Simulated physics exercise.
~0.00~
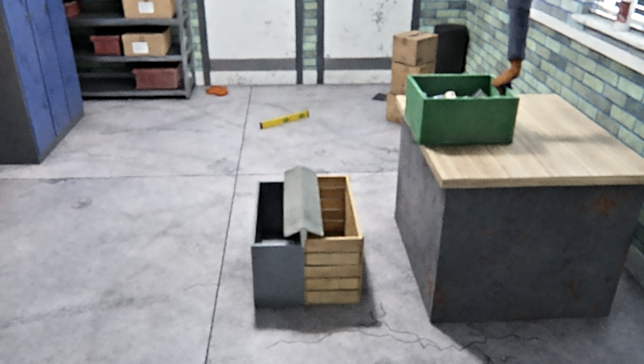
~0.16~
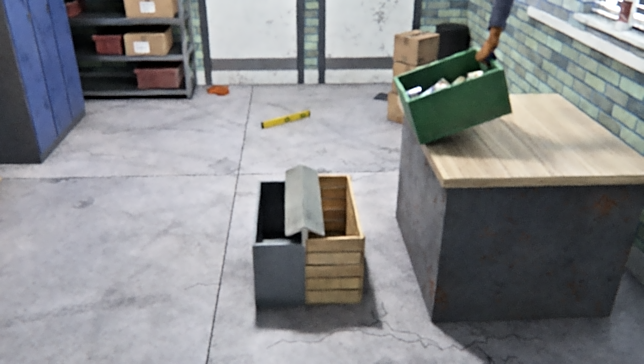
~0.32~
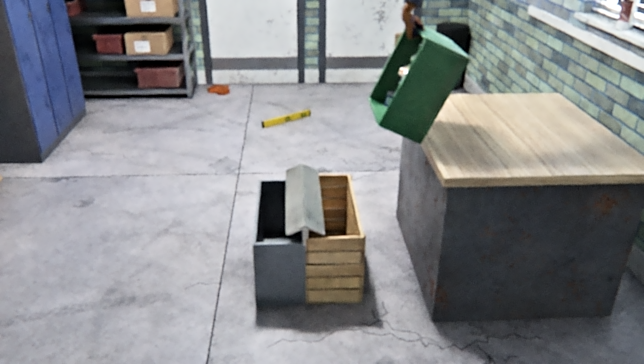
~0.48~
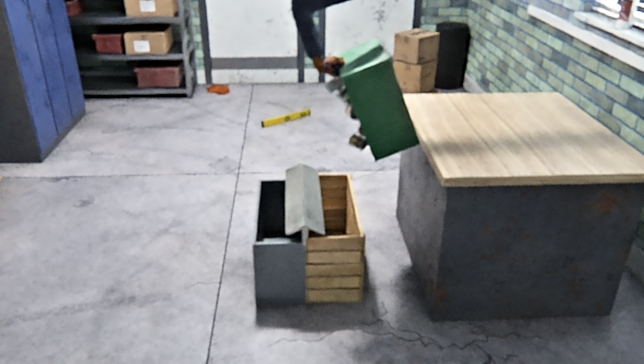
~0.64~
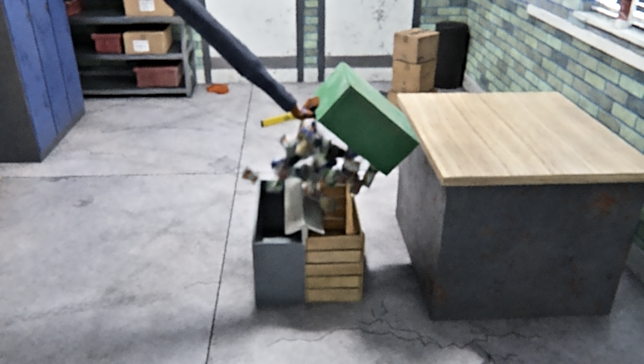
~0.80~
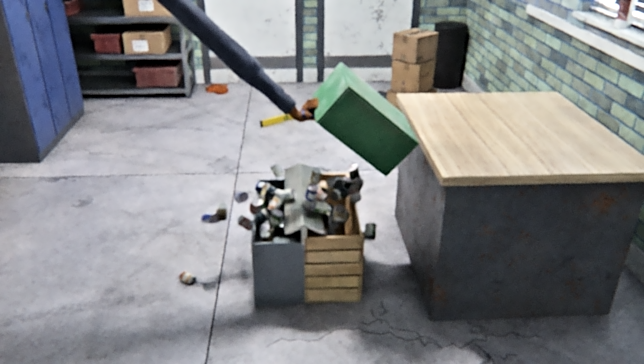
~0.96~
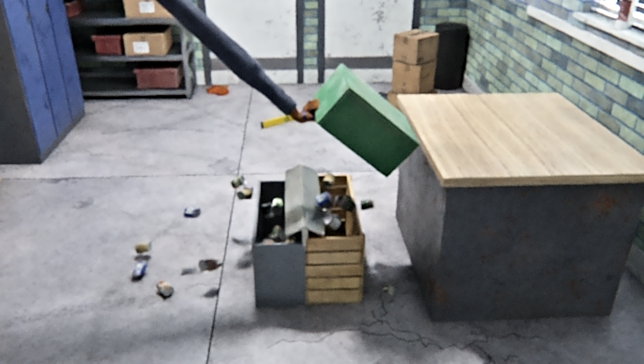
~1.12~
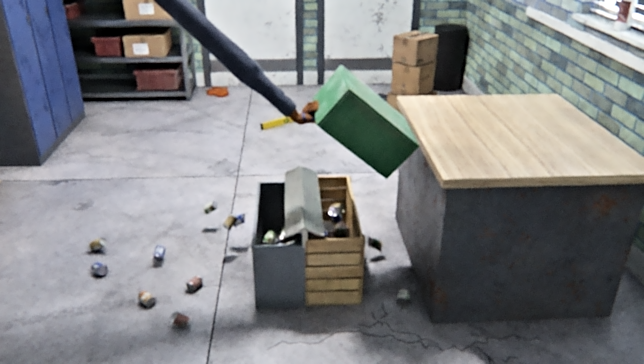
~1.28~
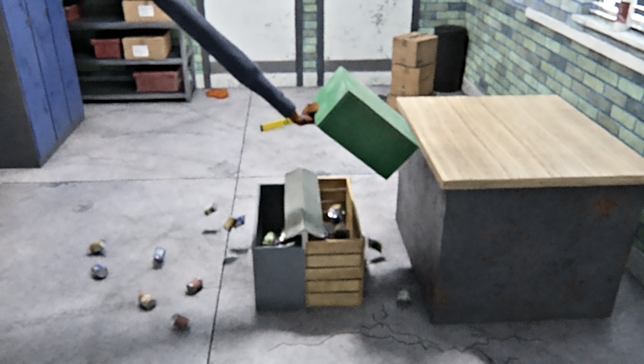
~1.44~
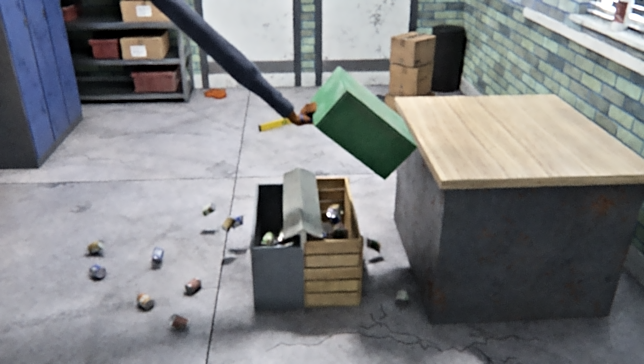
A hand tips a green crate, spilling small tins into two tubs and across the floor.
